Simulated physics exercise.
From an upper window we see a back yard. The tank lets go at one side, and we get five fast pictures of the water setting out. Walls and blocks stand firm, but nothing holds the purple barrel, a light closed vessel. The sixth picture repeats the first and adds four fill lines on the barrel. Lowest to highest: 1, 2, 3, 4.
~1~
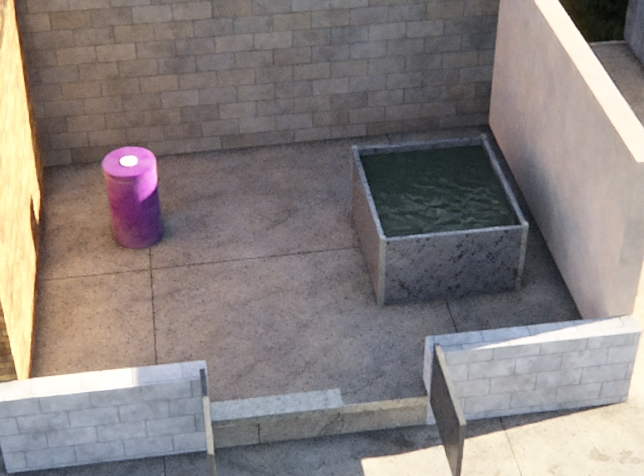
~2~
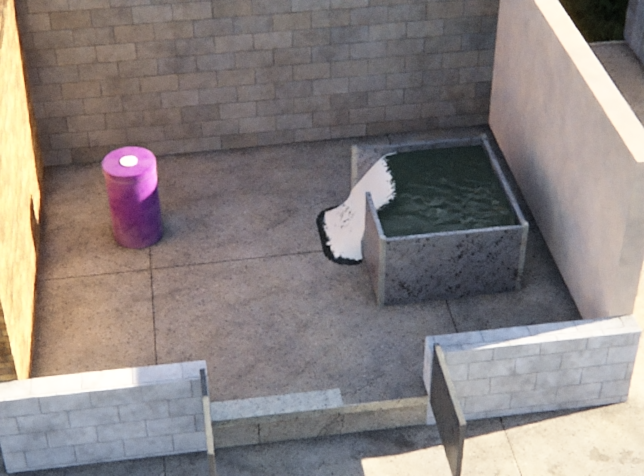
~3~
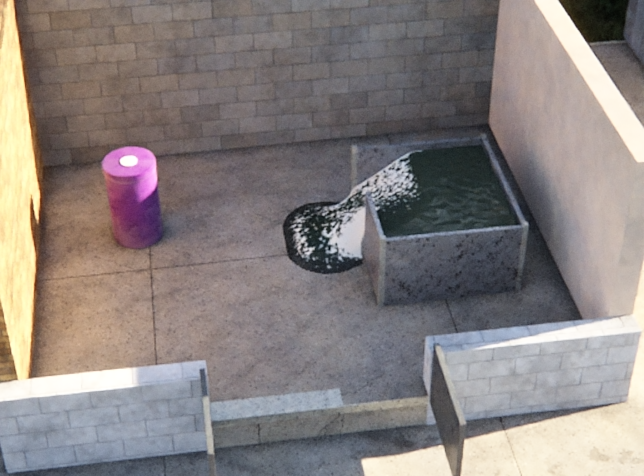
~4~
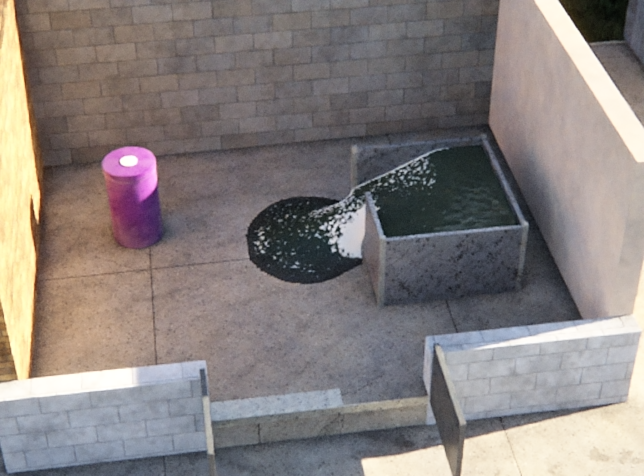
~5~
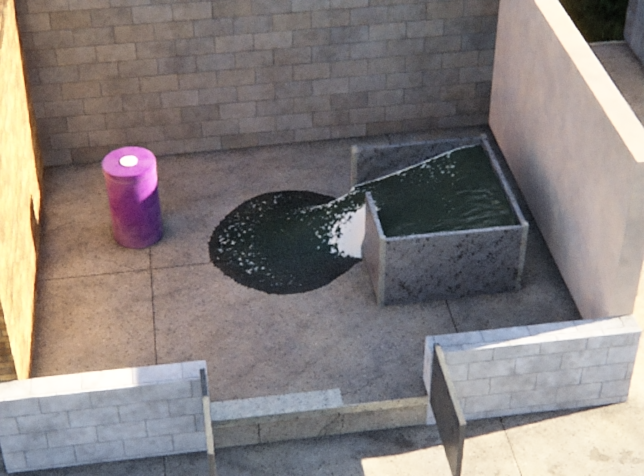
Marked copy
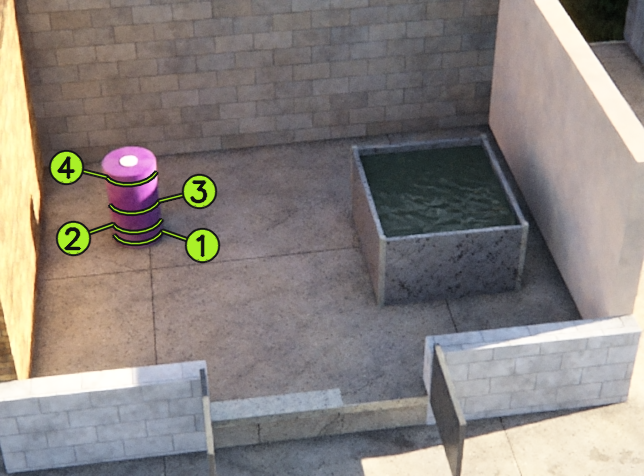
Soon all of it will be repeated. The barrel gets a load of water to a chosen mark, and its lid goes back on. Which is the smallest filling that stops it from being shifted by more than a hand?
The limit is 3.
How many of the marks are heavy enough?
Two of the four.
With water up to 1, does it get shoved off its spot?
Yes, that goes wrong.
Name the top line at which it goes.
Line 2.
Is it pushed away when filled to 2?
Yes, that goes wrong.
On the marked copy, 1 at (139, 243); 2 at (137, 232); 3 at (135, 213); 4 at (131, 184); from the bottom up 1, 2, 3, 4.
Choosing 1, it is pushed about 3 times its own width away.
Choosing 2, it is pushed about its own width away.
Choosing 3, it does not move.
Choosing 4, it does not move.
